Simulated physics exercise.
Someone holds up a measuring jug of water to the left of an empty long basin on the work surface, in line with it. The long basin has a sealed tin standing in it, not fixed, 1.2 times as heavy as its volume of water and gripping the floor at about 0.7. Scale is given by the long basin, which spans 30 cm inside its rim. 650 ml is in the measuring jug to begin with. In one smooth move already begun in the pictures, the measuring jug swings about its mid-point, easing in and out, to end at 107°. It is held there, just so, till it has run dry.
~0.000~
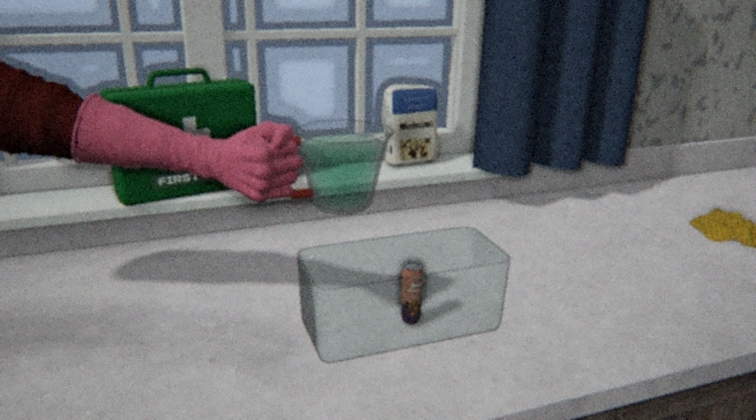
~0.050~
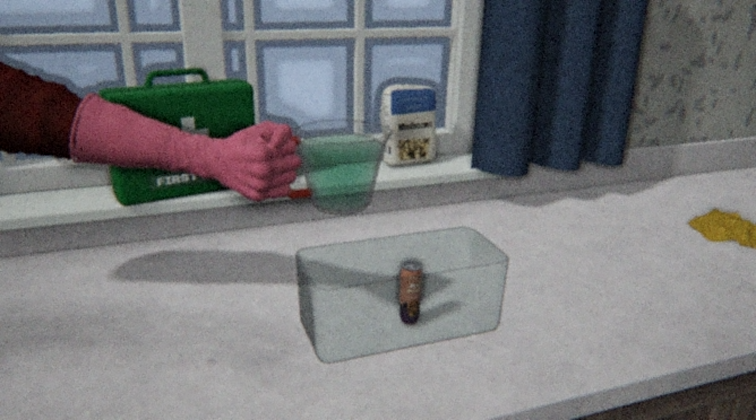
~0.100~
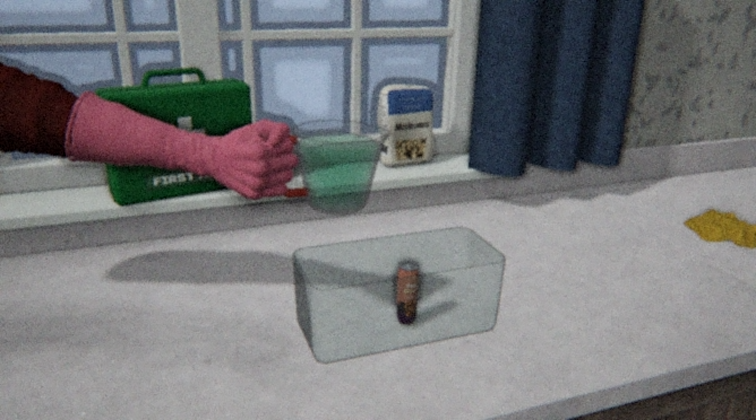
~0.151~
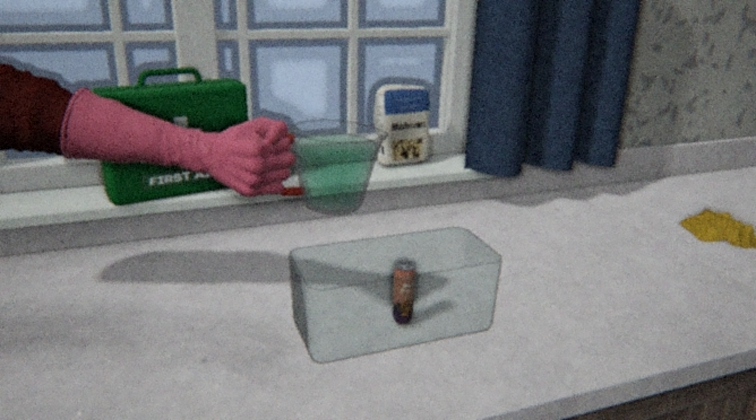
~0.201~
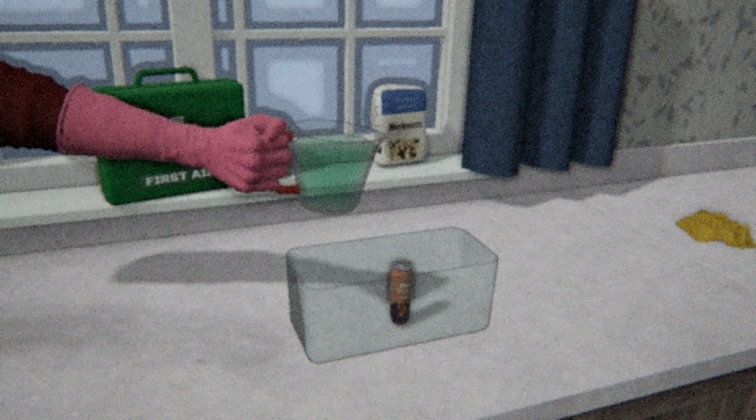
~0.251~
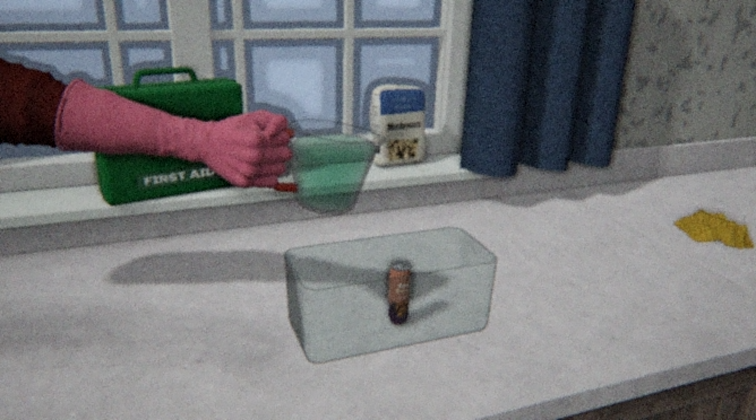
On a pale work surface beneath a window, a pink-gloved hand holds a jug of greenish liquid above and left of a clear basin with a small tin visible through it. The jug starts upright, then leans slightly to the right, while the view drifts a little.
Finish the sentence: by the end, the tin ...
By the end, the tin is still upright.
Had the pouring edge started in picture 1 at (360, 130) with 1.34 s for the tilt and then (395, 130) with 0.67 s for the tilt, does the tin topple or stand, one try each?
Run one: It tumbles. Run two: It tumbles.
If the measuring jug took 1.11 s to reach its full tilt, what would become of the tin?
After the tilt, the tin is still standing.
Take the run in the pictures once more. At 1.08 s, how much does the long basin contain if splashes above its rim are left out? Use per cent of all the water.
Some 74 percent of the total.
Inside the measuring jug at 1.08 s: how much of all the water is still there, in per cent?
About 12 % is still there.
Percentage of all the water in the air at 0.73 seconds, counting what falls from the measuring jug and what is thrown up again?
At that moment, about 20 percent.
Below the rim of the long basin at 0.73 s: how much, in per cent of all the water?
Close to 10 in a hundred.
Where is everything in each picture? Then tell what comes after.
In the first picture, it leans 0°; its right rim is at (394, 128); the water meets the walls at (301, 144) and (381, 138); the long basin's rim runs from (306, 270) to (492, 243); the tin's top is at (413, 268).
In the second picture, it leans 0°; its right rim is at (392, 129); the water meets the walls at (300, 145) and (379, 139).
In the third picture, it leans 1°; its right rim is at (390, 130); the water meets the walls at (297, 144) and (377, 139).
In the fourth picture, it leans 3°; its right rim is at (387, 132); the water meets the walls at (294, 144) and (374, 139).
In the fifth picture, it leans 6°; its right rim is at (386, 134); the water meets the walls at (293, 144) and (373, 140).
In the sixth picture, it leans 9°; its right rim is at (386, 137); the water meets the walls at (293, 144) and (374, 140).
Then, 0.73 s in, the tilt is 61° and 70 per cent is still to pour; the tin stands where it began.
Then, 1.08 s in, the tilt is 97° and 12 per cent is still to pour; the tin stands where it began.
Then, 1.44 s in, the tilt is 107° and 0 per cent is still to pour; the tin stands where it began.
Then, 1.84 s in, the tilt is 107° and 0 per cent is still to pour; the tin stands where it began.
Finally, the tin stands where it began.
